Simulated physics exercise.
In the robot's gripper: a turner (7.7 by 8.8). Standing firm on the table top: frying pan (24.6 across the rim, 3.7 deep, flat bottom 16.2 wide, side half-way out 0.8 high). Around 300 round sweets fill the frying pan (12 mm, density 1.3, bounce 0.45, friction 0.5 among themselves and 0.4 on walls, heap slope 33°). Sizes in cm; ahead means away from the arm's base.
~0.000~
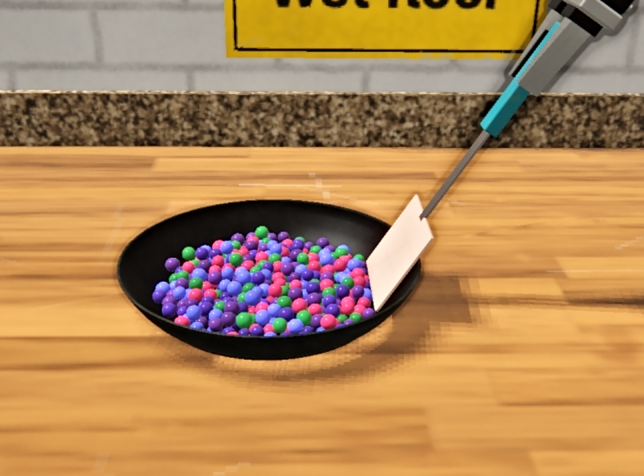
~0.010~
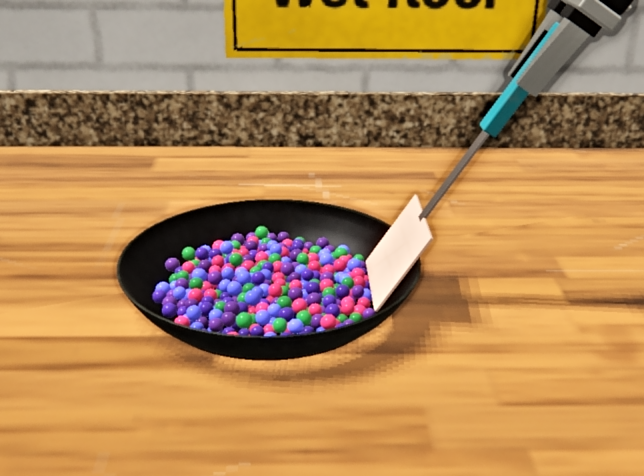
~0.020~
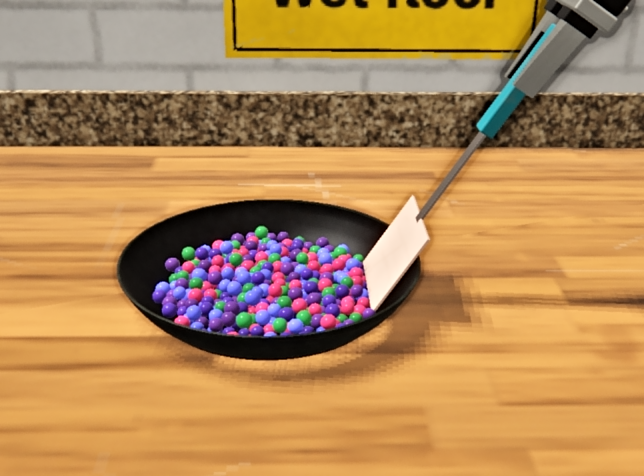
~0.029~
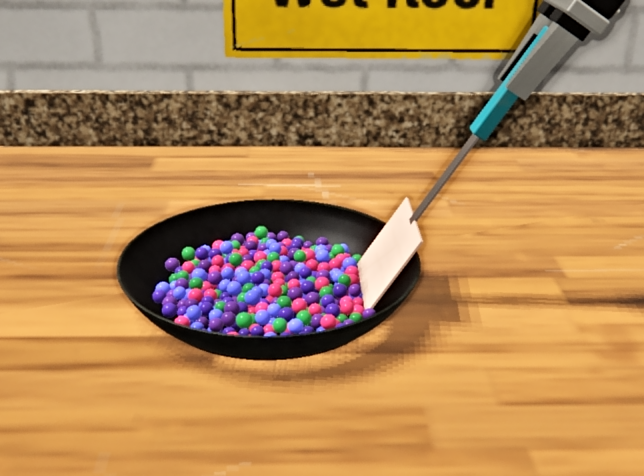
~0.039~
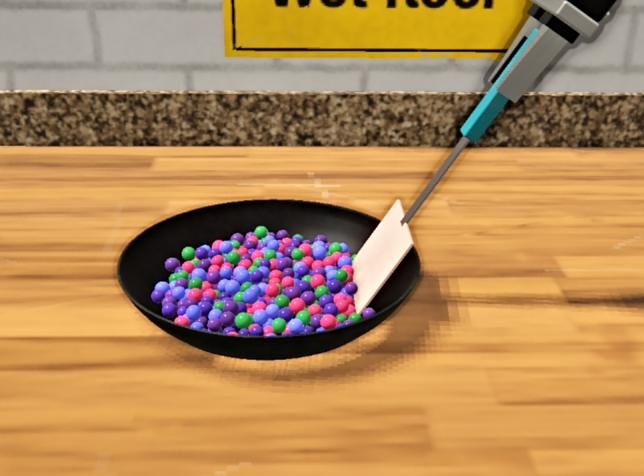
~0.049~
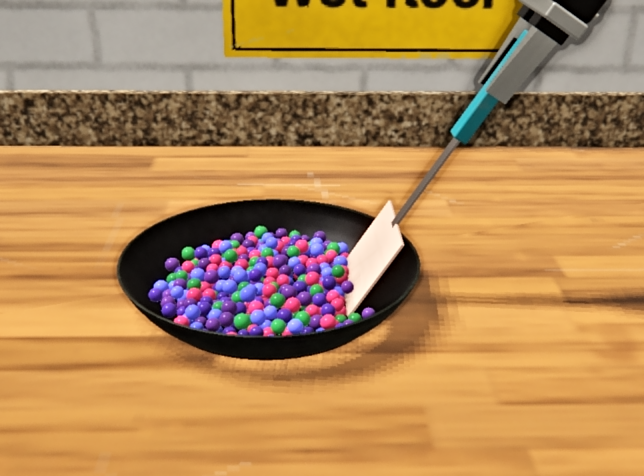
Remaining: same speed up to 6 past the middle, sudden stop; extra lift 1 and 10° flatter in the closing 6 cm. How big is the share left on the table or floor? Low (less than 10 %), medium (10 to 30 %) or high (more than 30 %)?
A low share, less than 10 %, ends on the table or floor.
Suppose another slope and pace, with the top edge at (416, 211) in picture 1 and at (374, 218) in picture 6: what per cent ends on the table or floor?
Some 15 per cent.
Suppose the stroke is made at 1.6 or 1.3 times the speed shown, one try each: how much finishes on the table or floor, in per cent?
About 15 and 10 per cent.
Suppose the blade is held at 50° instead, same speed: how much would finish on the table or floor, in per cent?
Then about 0 per cent.
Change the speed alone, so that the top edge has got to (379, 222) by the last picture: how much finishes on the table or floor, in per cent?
Some 20 per cent.
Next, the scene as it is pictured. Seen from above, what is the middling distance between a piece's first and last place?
Roughly 5 cm.
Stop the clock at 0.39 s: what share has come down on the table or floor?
Roughly 5 per cent.
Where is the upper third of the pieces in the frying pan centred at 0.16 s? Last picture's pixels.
Around (223, 267).
After 0.11 s, sloping 58°, highest piece 4 above the table; 300 in the frying pan.
After 0.16 s, sloping 54°, highest piece 4 above the table; 300 in the frying pan.
After 0.39 s, sloping 48°, highest piece 5 above the table; 287 in the frying pan, 12 on the table or floor, 1 on the blade or in flight.
After 1.44 s, sloping 48°, highest piece 5 above the table; 287 in the frying pan, 13 on the table or floor.
In the end, 287 in the frying pan, 13 on the table or floor. That is 4 % on the table or floor.
